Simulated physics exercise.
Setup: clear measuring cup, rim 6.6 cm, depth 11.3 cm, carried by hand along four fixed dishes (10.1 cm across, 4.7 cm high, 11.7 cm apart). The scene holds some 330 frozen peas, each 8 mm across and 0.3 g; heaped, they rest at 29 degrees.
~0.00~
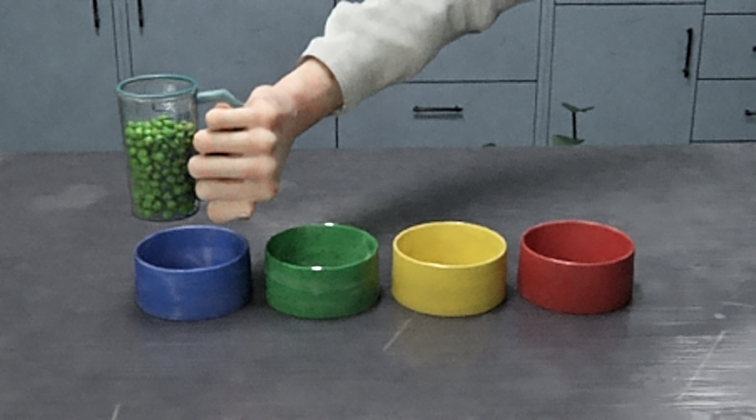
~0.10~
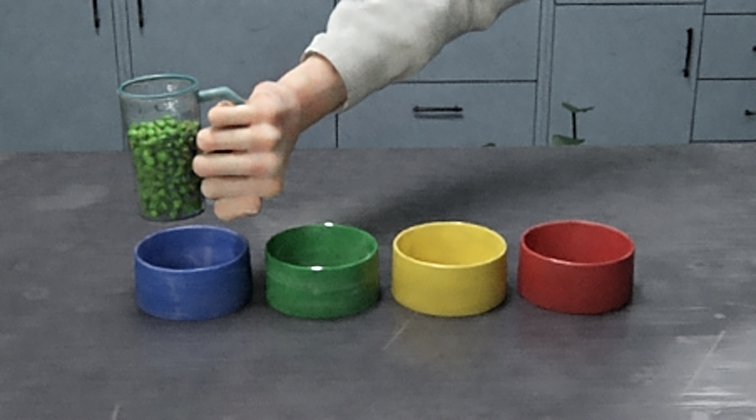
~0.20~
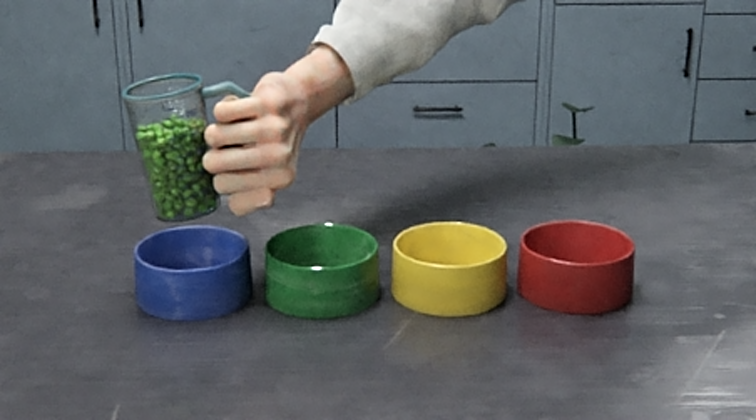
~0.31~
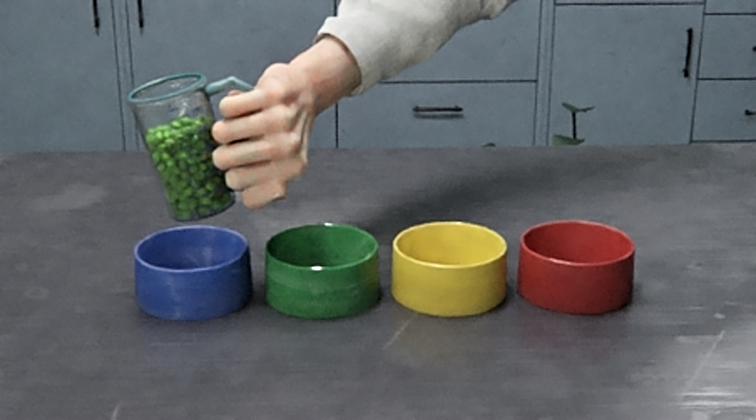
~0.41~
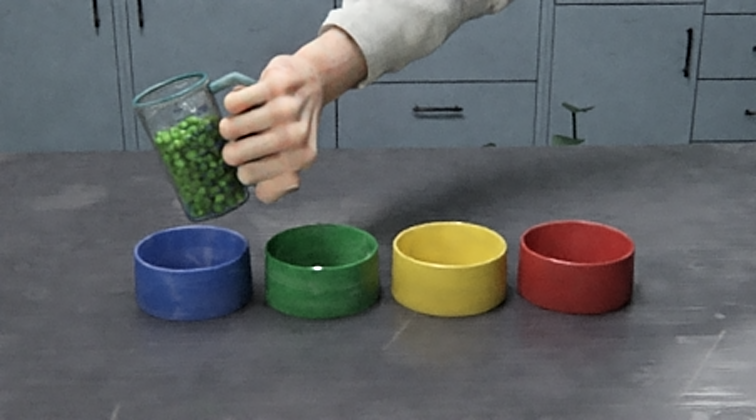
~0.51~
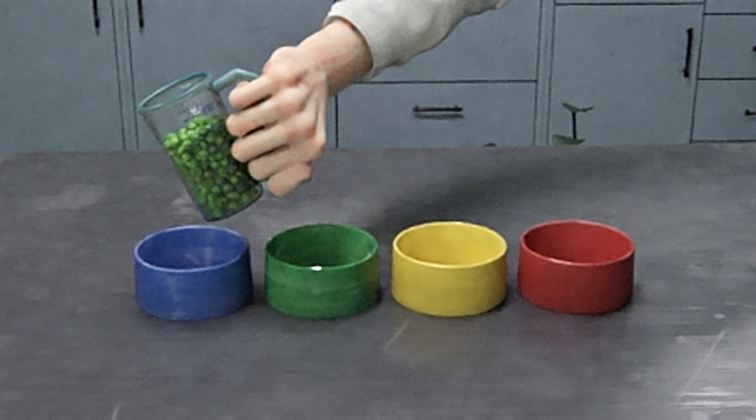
On a dark kitchen counter, a hand tilting a clear measuring cup of green peas leftward while shifting right above four coloured dishes.
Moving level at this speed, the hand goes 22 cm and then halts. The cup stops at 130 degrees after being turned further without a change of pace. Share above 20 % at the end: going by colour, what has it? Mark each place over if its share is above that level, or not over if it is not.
Red dish: Not over, blue dish: Not over, green dish: Over, yellow dish: Not over, counter: Not over.
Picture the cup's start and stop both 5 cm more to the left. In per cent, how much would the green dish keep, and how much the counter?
In that case the green dish gets 30 and the counter 30.
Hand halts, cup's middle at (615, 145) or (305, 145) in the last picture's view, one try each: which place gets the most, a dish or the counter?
The winner: Green, then blue.
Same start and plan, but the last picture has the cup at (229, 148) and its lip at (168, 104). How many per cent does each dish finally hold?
Red: 0 / blue: 0 / green: 100 / yellow: 0.
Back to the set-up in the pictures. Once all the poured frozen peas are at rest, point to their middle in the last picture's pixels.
My guess is close to (318, 272).
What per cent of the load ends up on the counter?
Roughly 0 percent.
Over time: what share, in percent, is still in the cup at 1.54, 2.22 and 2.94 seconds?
In turn: 100, 75, 0.
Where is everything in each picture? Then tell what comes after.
The first frame shows cup at (162, 149), tilt 0 degrees, lip at (119, 87), moved 0.0 cm; middle of the pieces at (161, 169); blue dish at (192, 248); green dish at (321, 246); yellow dish at (450, 244); red dish at (577, 242).
The second frame shows cup at (166, 149), tilt 2 degrees, lip at (120, 88), moved 0.4 cm; middle of the pieces at (166, 169).
The third frame shows cup at (175, 149), tilt 8 degrees, lip at (125, 92), moved 1.2 cm; middle of the pieces at (177, 169).
The fourth frame shows cup at (185, 149), tilt 13 degrees, lip at (130, 97), moved 2.1 cm; middle of the pieces at (189, 169).
The fifth frame shows cup at (195, 149), tilt 18 degrees, lip at (135, 102), moved 2.9 cm; middle of the pieces at (200, 168).
The sixth frame shows cup at (205, 149), tilt 24 degrees, lip at (141, 107), moved 3.8 cm; middle of the pieces at (212, 168); blue dish at (192, 248); green dish at (321, 246); yellow dish at (450, 244); red dish at (577, 242). Its pace works out near 55 degrees a second; the hand travels 8 cm a second.
Then, at 1.54 s, tilt 78 degrees; cup holds 100 %.
After 2.22 s, tilt 113 degrees; cup holds 75 %, green 20 %.
Then, at 2.94 s, tilt 130 degrees; cup holds 0 %, green 95 %.
At rest (3.2 s), red 0 %, blue 0 %, green 95 %, yellow 0 %, counter 0 %.
